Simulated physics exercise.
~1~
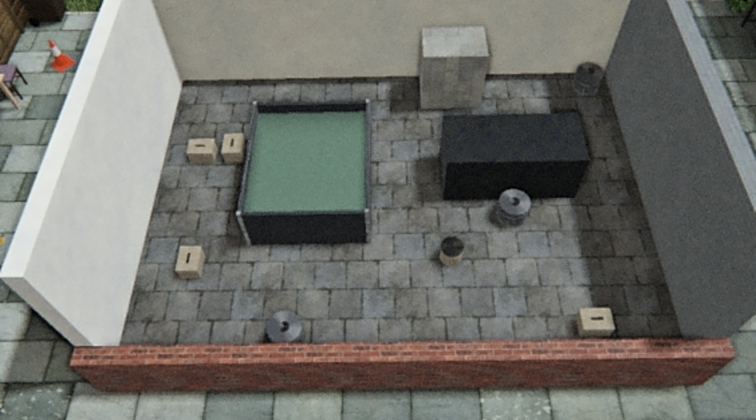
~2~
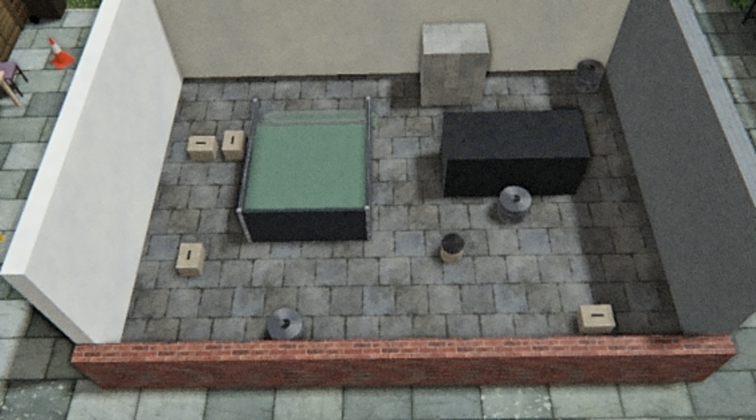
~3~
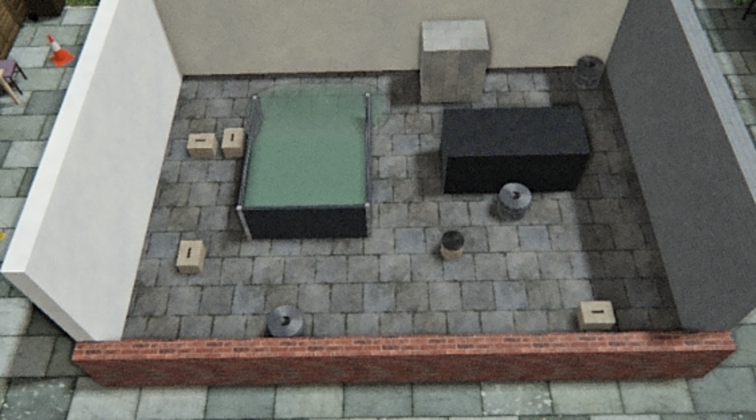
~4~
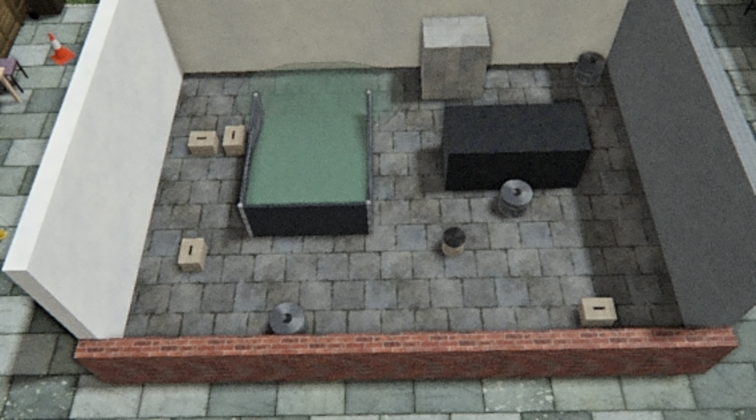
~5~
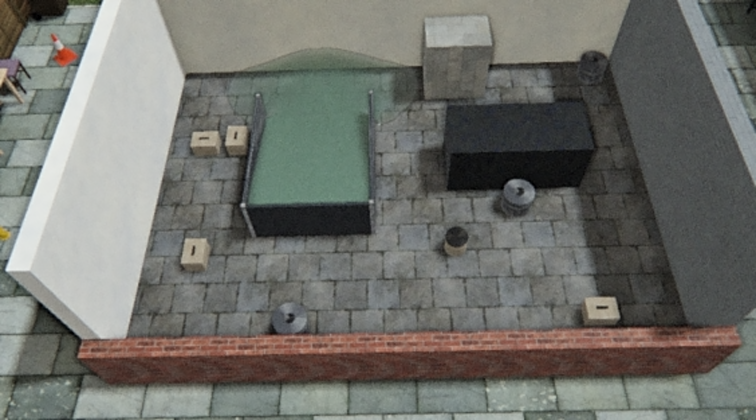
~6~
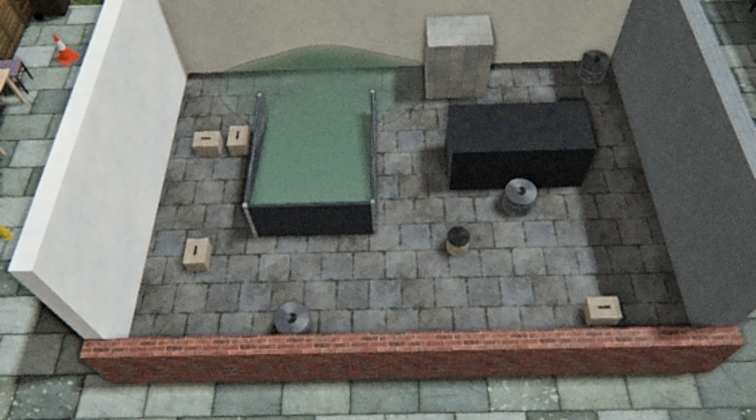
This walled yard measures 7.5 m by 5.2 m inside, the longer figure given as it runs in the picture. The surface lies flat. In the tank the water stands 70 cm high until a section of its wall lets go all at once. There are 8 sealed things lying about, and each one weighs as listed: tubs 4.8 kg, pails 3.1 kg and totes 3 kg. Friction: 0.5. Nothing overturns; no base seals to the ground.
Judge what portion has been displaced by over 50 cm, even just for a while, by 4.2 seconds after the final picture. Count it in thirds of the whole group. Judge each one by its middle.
A person watching would say a good number, a third to two thirds.
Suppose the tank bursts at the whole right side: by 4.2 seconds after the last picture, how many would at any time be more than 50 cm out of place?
In that case the number is 4.
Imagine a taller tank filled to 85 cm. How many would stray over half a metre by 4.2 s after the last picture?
Then 6 of them.
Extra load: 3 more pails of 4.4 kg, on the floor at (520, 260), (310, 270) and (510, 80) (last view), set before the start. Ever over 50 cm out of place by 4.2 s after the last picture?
In the order asked: Not as far, not as far, not as far.
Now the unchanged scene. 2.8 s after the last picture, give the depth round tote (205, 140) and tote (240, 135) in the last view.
I'd estimate 8 cm for the first and 6 cm for the second.
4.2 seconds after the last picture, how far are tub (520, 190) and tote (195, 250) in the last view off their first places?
Net shifts, in order: 0 cm and 150 cm.
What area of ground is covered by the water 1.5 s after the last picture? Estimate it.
Close to 15 m2, I'd say.
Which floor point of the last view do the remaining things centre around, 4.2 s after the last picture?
The centre is close to (420, 253).
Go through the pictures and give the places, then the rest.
The first frame shows a tub at (590, 72), on the bottom; a pail at (452, 246) rests on the ground; 3.5 m2 under water; 0 of 8 have shifted.
The second frame shows a tub at (591, 68), on the bottom; a pail at (453, 243) rests on the ground; water covers 4.5 m2; 0 of 8 have shifted.
The third frame shows a tub at (591, 65) rests on the ground; a pail at (453, 240), on the bottom; 5.9 m2 under water; 0 of 8 have shifted.
The fourth frame shows a tub at (592, 61), on the bottom; a pail at (454, 237) rests on the ground; 7.2 m2 under water; 0 of 8 have shifted.
The fifth frame shows a tub at (594, 60), on the bottom; a pail at (457, 237) rests on the ground; water covers 7.7 m2; 0 of 8 have shifted.
The sixth frame shows a tub at (596, 59), on the bottom; a pail at (459, 236), on the bottom; water covers 8.0 m2; 0 of 8 have shifted.
Then, 0.4 s after the last picture 0 of 8 are over 50 cm from their spots; 0 afloat.
Then, 1.5 s after the last picture 0 of 8 are over 50 cm from their spots; 0 afloat.
Then, 2.8 s after the last picture 4 of 8 are over 50 cm from their spots; 3 afloat.
Then, 4.2 s after the last picture 5 of 8 are over 50 cm from their spots, and 5 have been at some point; 4 afloat.
